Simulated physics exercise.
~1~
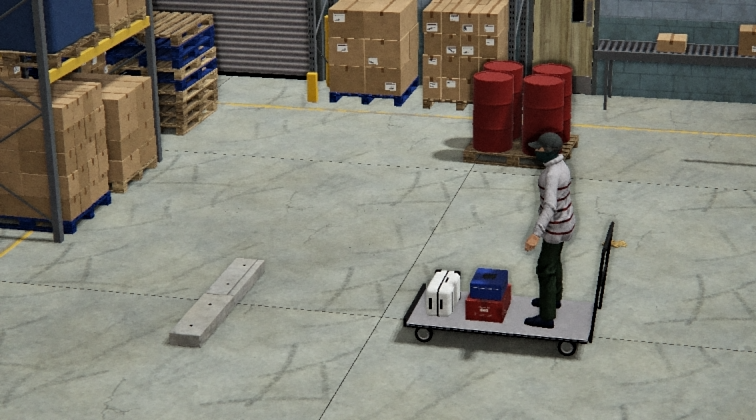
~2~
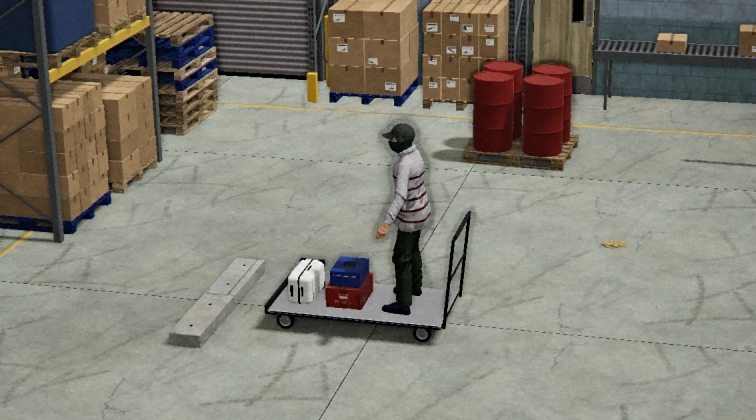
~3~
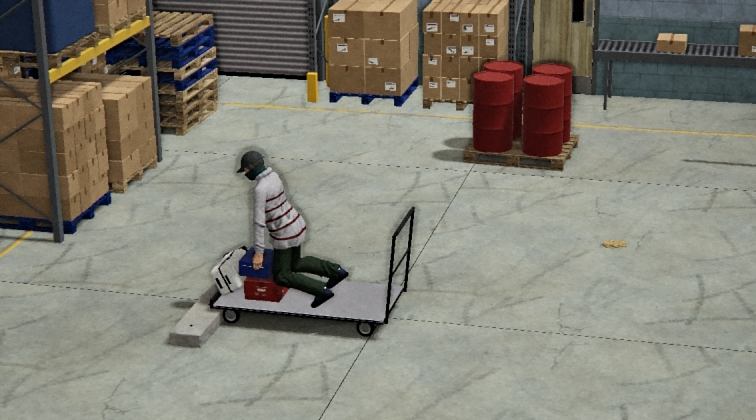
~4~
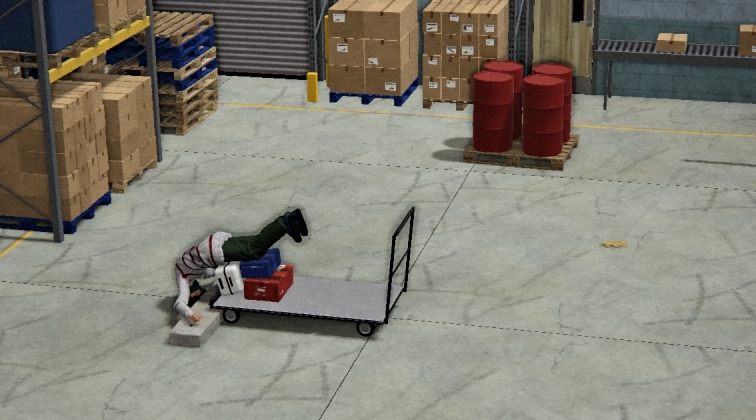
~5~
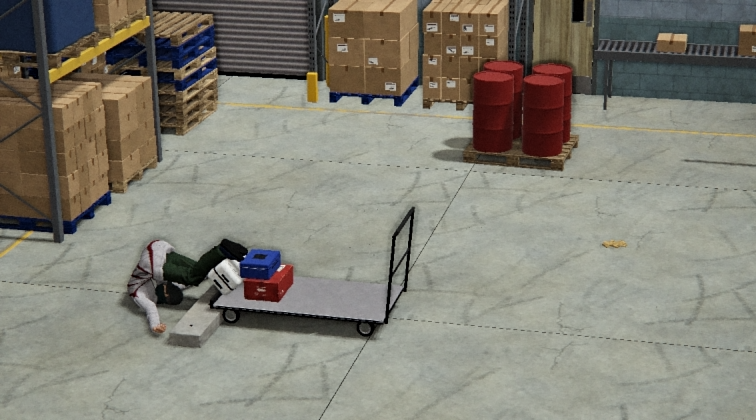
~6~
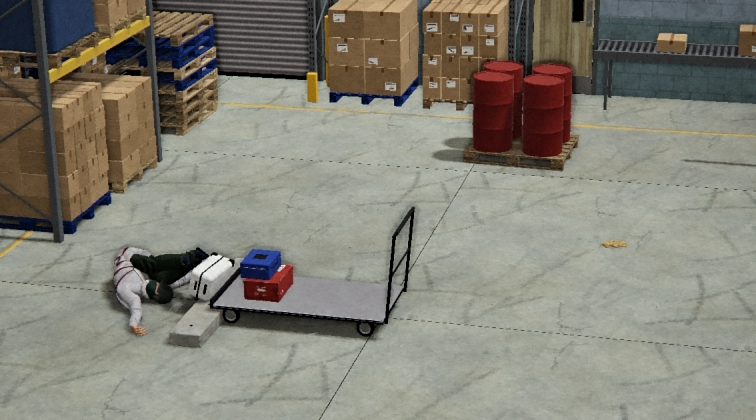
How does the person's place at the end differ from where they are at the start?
At the start the person stands on the cart towards the right side of the view. At the end they lie crumpled on the floor at the left, beyond the front of the cart and next to the low grey block.
